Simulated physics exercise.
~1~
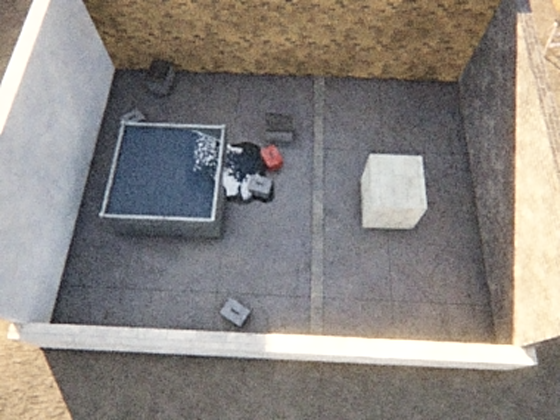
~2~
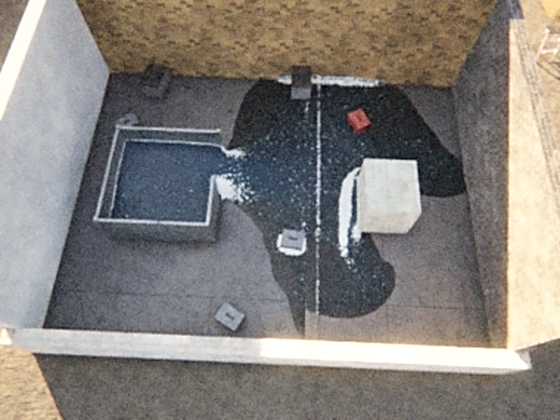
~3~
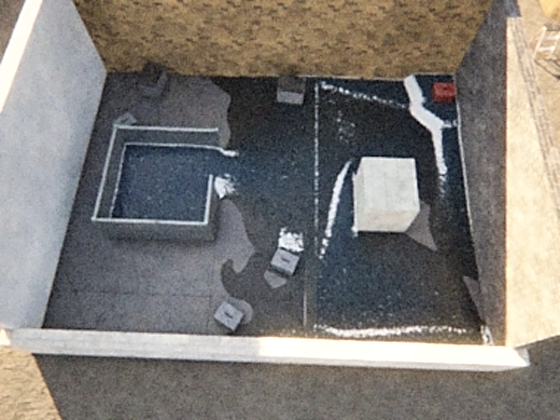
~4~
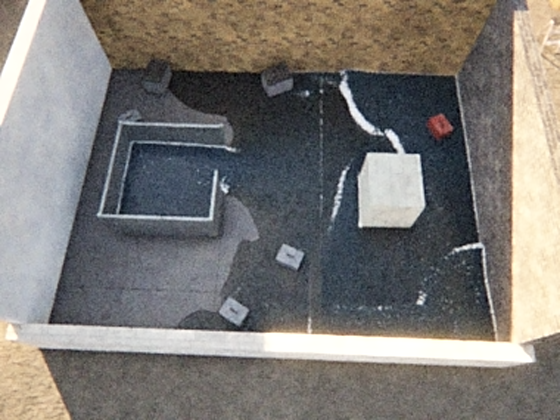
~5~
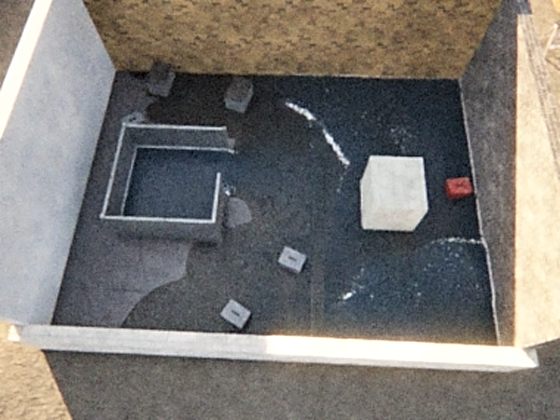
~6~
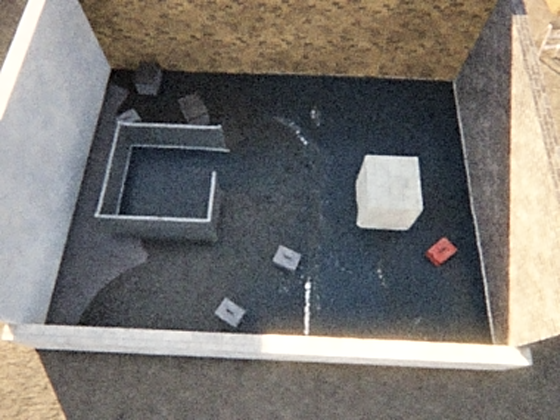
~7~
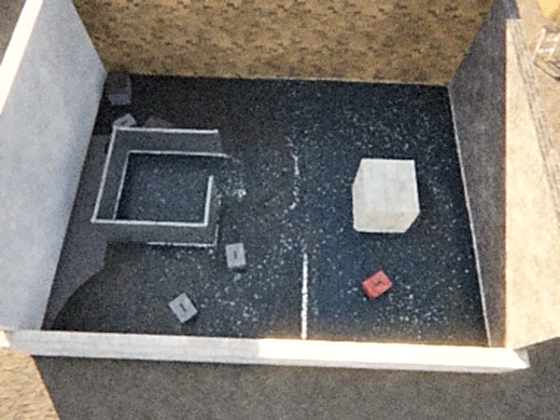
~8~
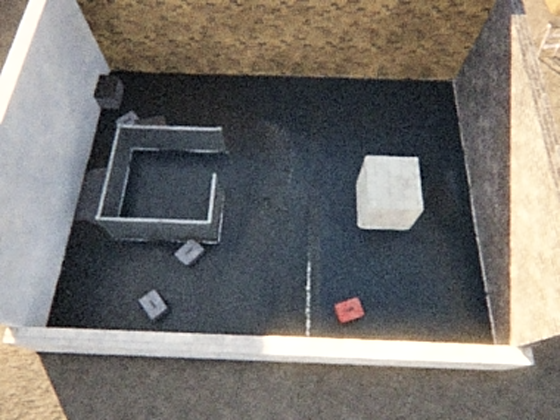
In a walled compound with a flat paved floor, an open tank of dark water stands at the left, with a pale block to the right and small grey boxes scattered about. Water bursts from the tank's right side, pushing a red box to the right across the thin kerb line. The spreading water carries it into the far right corner, while a grey box by the back wall drifts left. The red box then moves down the right side and curves back left along the near wall. Other grey boxes slide left too, and the red one ends near the front, just right of the kerb, with water covering nearly the whole floor.
